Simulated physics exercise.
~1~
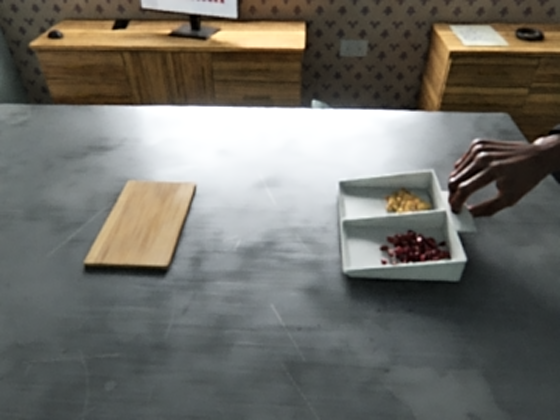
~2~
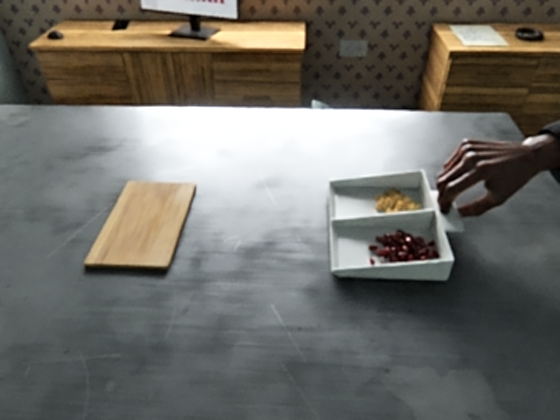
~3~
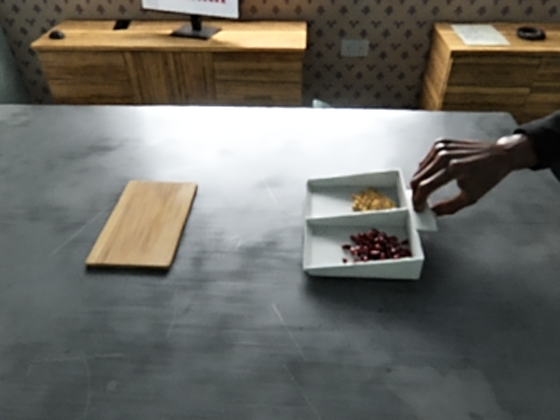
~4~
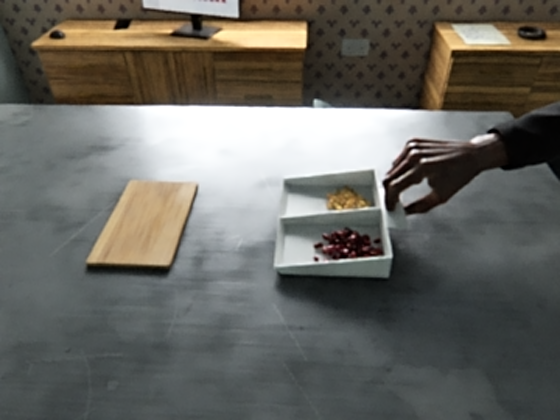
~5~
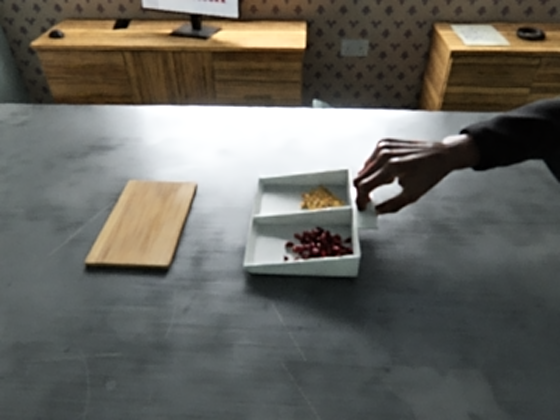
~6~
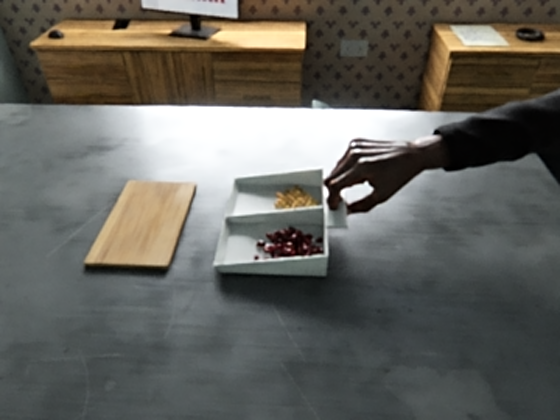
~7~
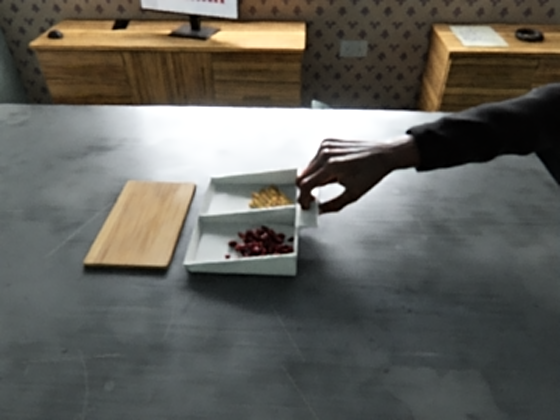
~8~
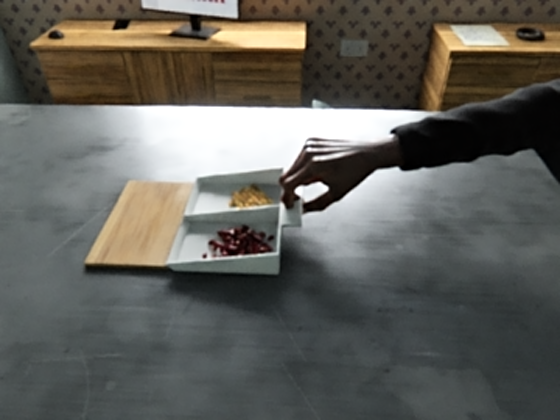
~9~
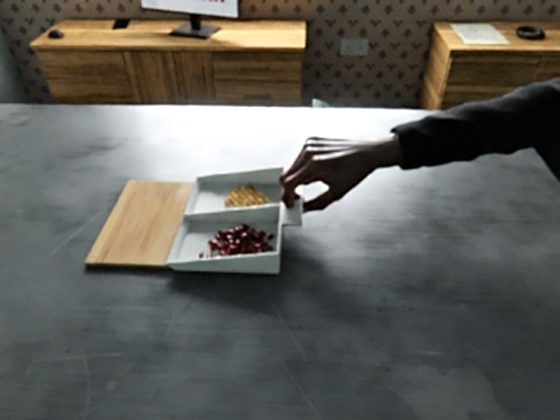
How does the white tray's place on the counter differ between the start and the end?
At the start the tray sits on the right side of the counter, well away from the wooden board. By the end it is further left, resting up against the board's right edge.
